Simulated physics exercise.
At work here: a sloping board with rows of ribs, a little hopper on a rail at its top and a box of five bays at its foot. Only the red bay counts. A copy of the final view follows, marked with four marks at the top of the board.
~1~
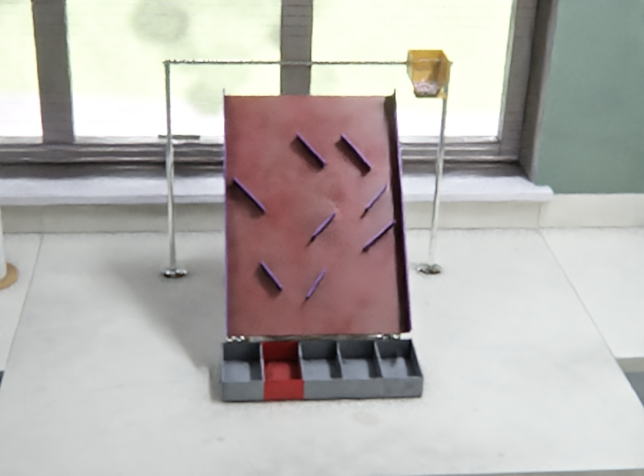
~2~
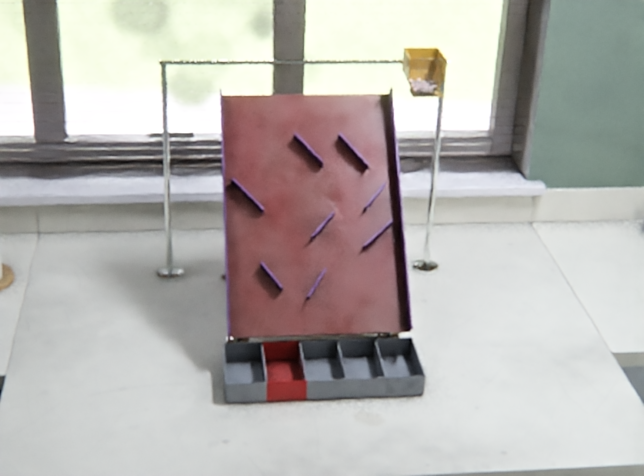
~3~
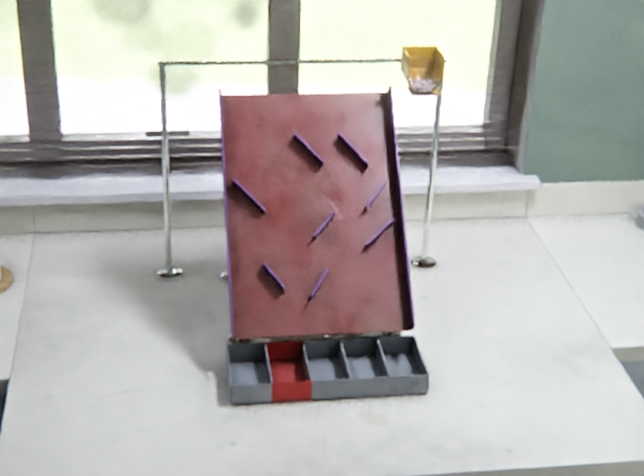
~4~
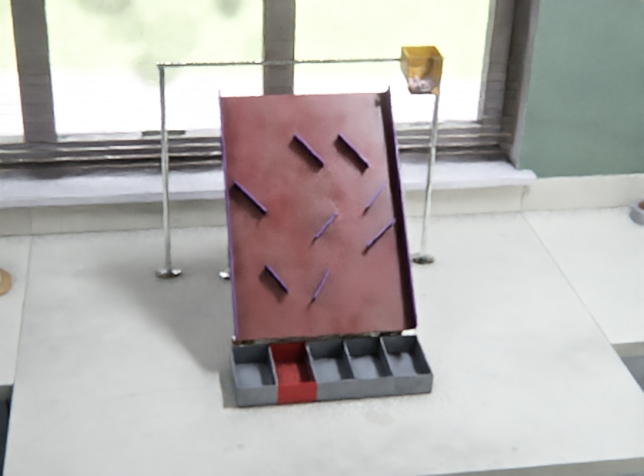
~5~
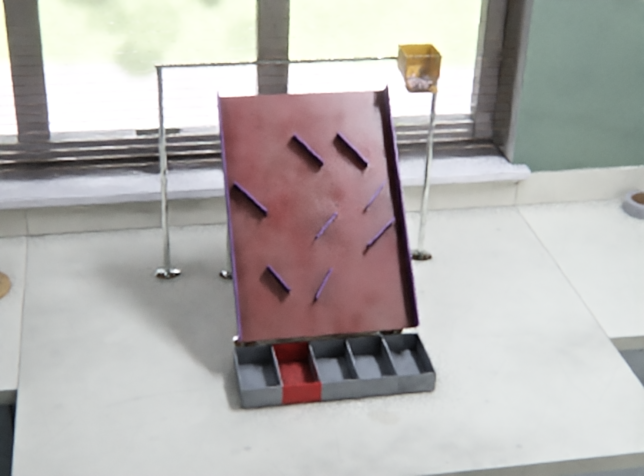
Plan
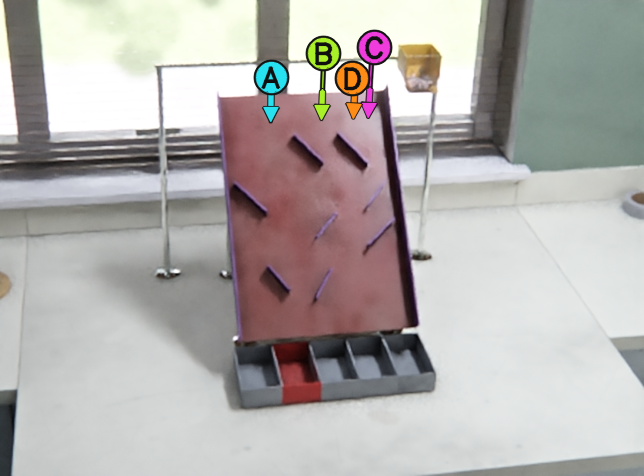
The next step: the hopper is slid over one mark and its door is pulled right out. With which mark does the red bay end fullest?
Mark A.
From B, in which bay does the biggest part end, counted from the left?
The fourth from the left.
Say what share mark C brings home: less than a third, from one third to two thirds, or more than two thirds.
Mark C gives less than a third.
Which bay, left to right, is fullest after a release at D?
The third.
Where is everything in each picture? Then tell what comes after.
The first frame shows hopper (426, 87), sugar pearls, door shut.
The second frame shows ribs (295, 133) to (324, 163), (340, 133) to (369, 165), (232, 178) to (264, 209).
The third frame shows ribs (367, 206) to (386, 182), (314, 236) to (335, 212), (366, 245) to (394, 219).
The fourth frame shows ribs (267, 264) to (288, 290), (315, 298) to (331, 269).
The fifth frame shows red bay (302, 392), number 2 of 5 from the left.
On the marked copy, mark A meets the board at (270, 116); mark B meets the board at (321, 114); mark C meets the board at (368, 112); mark D meets the board at (353, 113).
If A is chosen, roughly half in the red bay, roughly a third in other bays, about a tenth outside the box.
If B is chosen, about a tenth in the red bay, the larger part in other bays, about a tenth outside the box.
If C is chosen, about a tenth in the red bay, the larger part in other bays, about a tenth outside the box.
If D is chosen, about a tenth in the red bay, the larger part in other bays, about a tenth outside the box.
